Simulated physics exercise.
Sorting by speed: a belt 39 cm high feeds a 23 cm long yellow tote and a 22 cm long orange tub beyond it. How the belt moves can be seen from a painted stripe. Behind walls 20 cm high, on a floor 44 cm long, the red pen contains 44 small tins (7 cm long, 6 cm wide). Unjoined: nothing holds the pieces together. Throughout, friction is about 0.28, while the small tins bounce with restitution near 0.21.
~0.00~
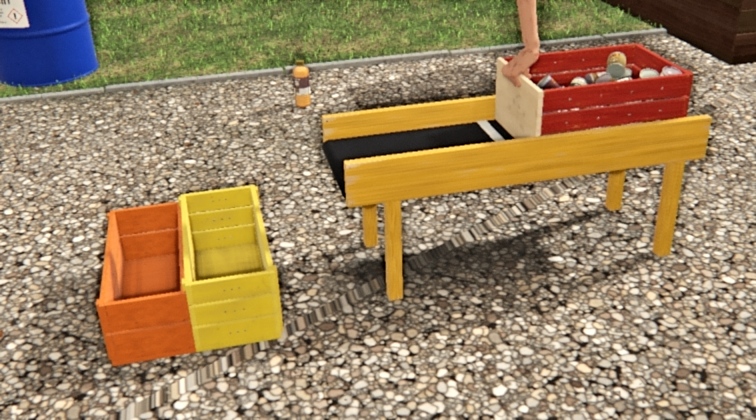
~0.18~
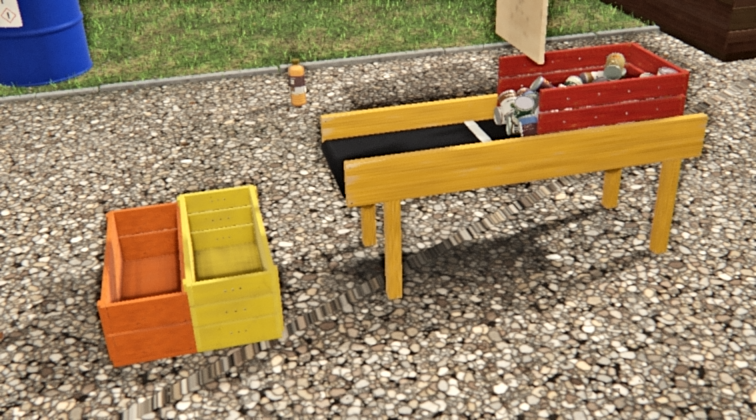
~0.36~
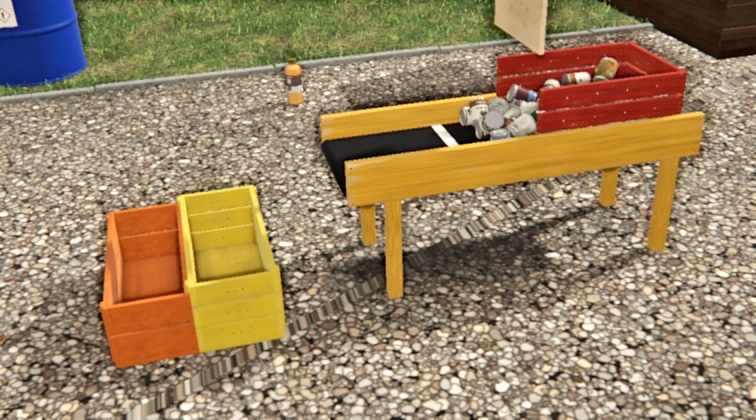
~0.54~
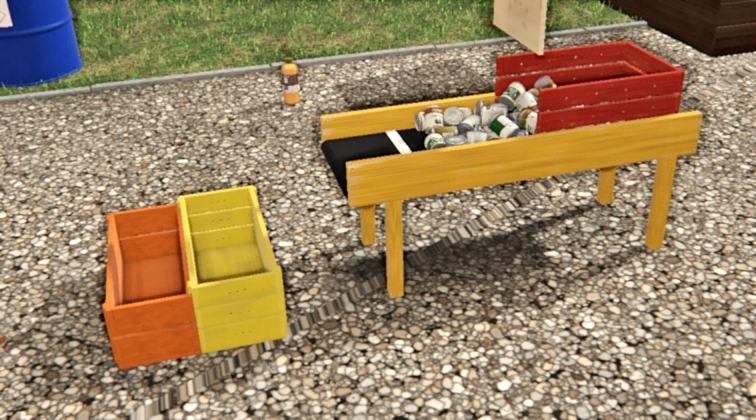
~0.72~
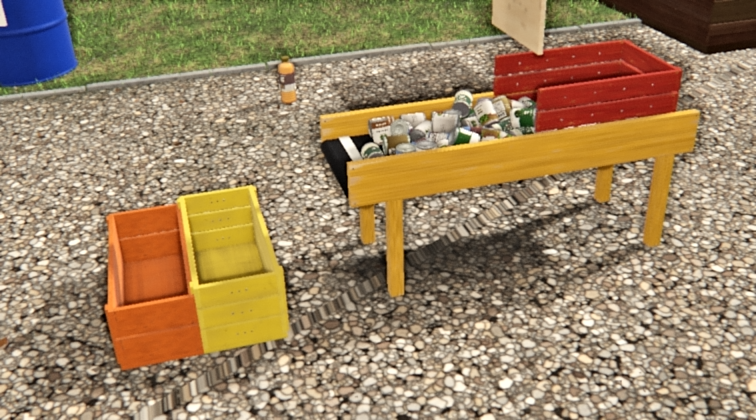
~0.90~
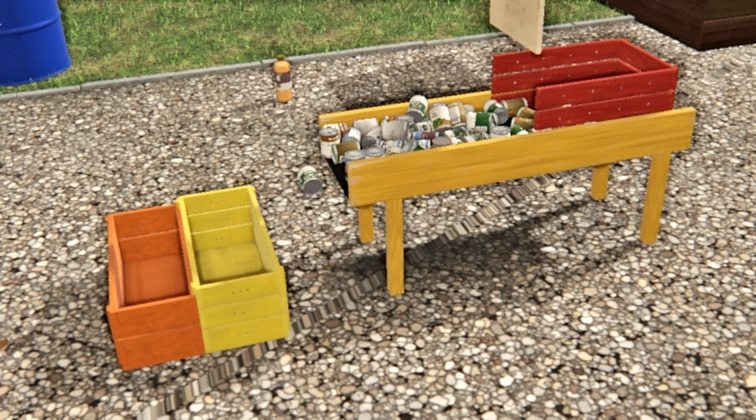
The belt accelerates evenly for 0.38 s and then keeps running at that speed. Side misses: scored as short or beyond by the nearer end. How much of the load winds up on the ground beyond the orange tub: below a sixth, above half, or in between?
I'd say the ground beyond the orange tub ends up with not one sixth of them.
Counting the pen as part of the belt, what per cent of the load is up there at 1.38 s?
Close to 40 per cent, I'd say.
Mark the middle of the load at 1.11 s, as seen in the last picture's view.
Around (380, 147).
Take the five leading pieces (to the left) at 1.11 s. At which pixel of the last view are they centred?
Their mean place is roughly (287, 222) in the last picture.
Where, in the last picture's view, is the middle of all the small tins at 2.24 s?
I'd place it about (335, 272) in the last view.
After 1.11 s, 2 still in the red pen, 30 on the belt, 1 on the ground short of the yellow tote and 11 in the air.
After 1.38 s, 17 on the belt, 11 on the ground short of the yellow tote and 16 in the air.
After 1.76 s, 2 in the yellow tote, 3 on the belt, 28 on the ground short of the yellow tote and 11 in the air.
When it is over (at 2.24 s), 2 in the yellow tote and 42 on the ground short of the yellow tote. Asked share, 0 of 44, 0 per cent.
